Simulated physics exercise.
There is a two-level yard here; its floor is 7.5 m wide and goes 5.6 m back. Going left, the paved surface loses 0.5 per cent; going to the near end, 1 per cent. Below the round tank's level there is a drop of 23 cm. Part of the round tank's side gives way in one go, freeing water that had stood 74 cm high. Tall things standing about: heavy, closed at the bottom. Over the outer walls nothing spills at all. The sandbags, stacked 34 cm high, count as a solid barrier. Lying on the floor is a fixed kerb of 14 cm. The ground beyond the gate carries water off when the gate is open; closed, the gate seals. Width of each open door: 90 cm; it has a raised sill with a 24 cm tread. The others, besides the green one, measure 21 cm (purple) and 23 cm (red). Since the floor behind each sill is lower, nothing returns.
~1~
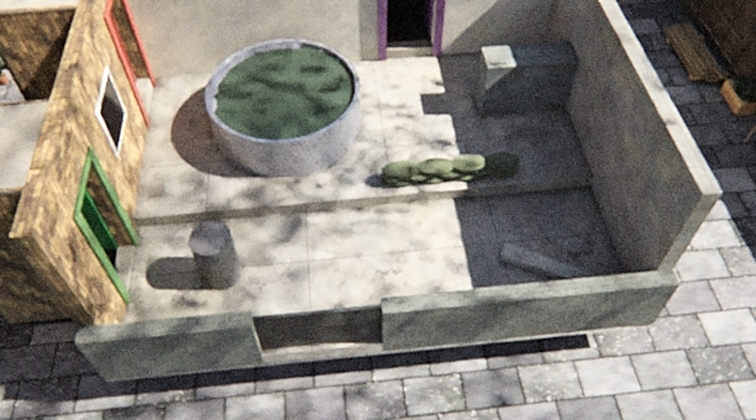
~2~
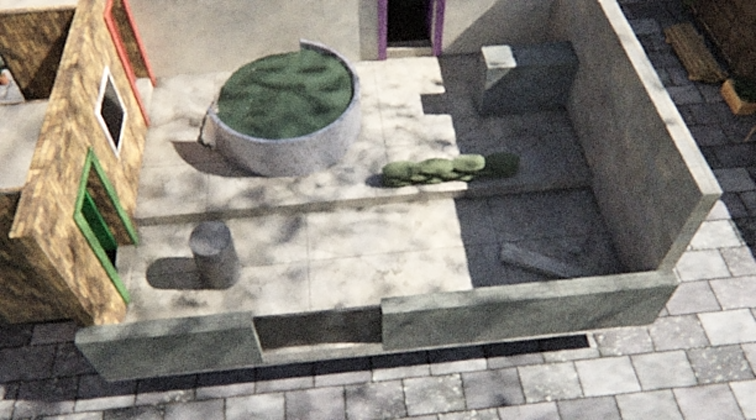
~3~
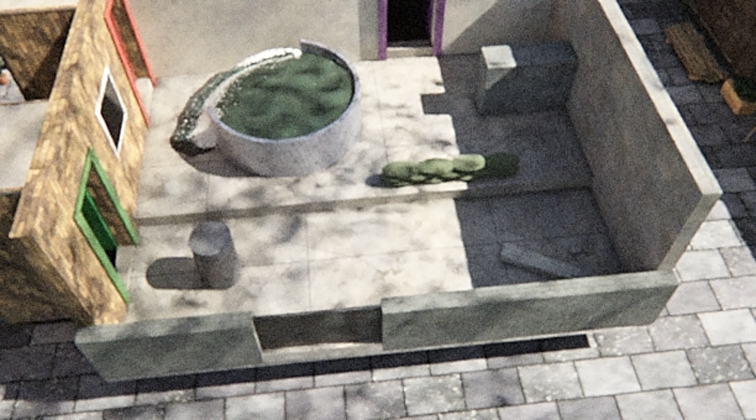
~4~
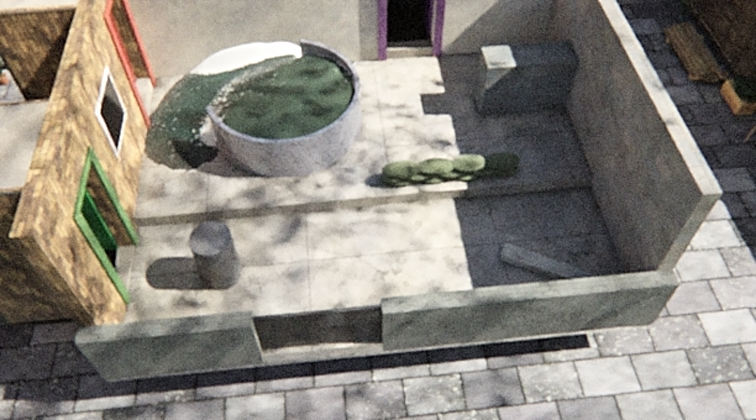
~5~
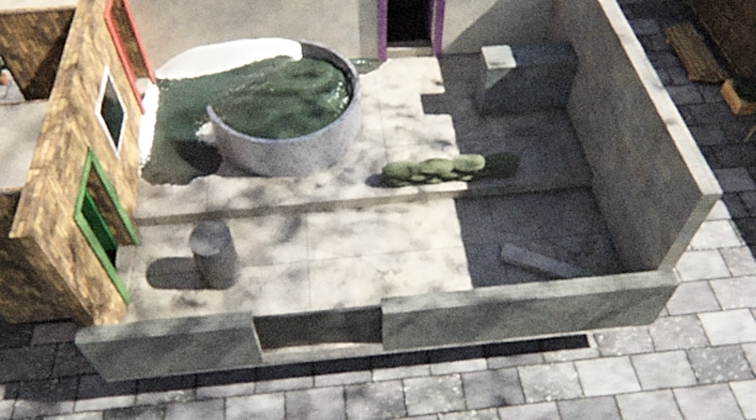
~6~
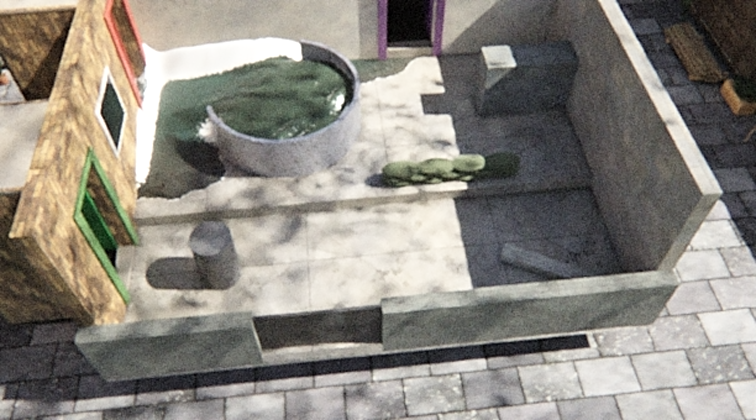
In a sunlit walled yard on two levels, a round tank of dark green water stands whole until its far left side gives way. Water pours through the gap, curls around the tank with a foamy edge, then spreads over the upper paving to the back and left walls.
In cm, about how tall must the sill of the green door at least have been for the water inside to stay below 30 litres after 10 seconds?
It would have had to be close to 11.5 cm tall.
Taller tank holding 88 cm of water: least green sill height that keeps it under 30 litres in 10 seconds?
Something near 14.0 cm should do.
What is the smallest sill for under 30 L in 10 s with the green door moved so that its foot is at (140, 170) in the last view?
It needs about 18 cm.
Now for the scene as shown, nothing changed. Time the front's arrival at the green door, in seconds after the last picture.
Green 0.5 s.
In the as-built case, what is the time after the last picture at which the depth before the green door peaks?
Crest at t of about 6.0 s.
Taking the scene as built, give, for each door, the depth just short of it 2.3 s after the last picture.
In cm - green: 9, purple: 3, red: 33.
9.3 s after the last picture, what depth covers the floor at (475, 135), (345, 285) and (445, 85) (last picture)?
Around 2 cm, 8 cm and 4 cm.
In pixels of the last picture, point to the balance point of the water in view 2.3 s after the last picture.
Centre estimate: (246, 140) px, approximately.
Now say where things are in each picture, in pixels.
In the first frame, the round tank at (283, 91) is whole and still, 74 cm deep; the green door at (110, 233) is dry.
In the second frame, the gap is on the far side, the front 0.3 m out at (201, 140); the back of the round tank holds 74 cm.
In the third frame, the front is at (173, 142), 0.8 m from the gap on the far side; 1.7 m2 of floor is wet, 74 cm left at the back.
In the fourth frame, the gap is on the far side, the front 1.3 m out at (145, 147); the back of the round tank holds 74 cm.
In the fifth frame, the gap is on the far side, the front 1.7 m out at (155, 77); the back of the round tank holds 68 cm.
In the sixth frame, the gap is on the far side, the front 2.1 m out at (412, 57); the back of the round tank holds 64 cm; the green door at (110, 233), 3.9 m from the gap, is still 1.3 m from the nearest water.
Then, 0.7 s after the last picture water covers 25 % of the floor, deepest (70 cm) near (174, 76); 4 cm at the green door, 0 litres in over its 6 cm sill.
Then, 2.3 s after the last picture water covers 50 % of the floor, deepest (39 cm) near (173, 337); 9 cm at the green door, 0 litres in over its 6 cm sill.
Then, 9.3 s after the last picture water covers 90 % of the floor, deepest (17 cm) near (120, 354); 8 cm at the green door, 94 litres in over its 6 cm sill.
At the green door as built, the water peaked near 13 cm, 5.9 s after the last picture.
With a sill of 10 cm, 45 litres would have come in within the 10 s; with 13.5 cm, 16 litres. So under 30 litres takes about 11.5 cm.
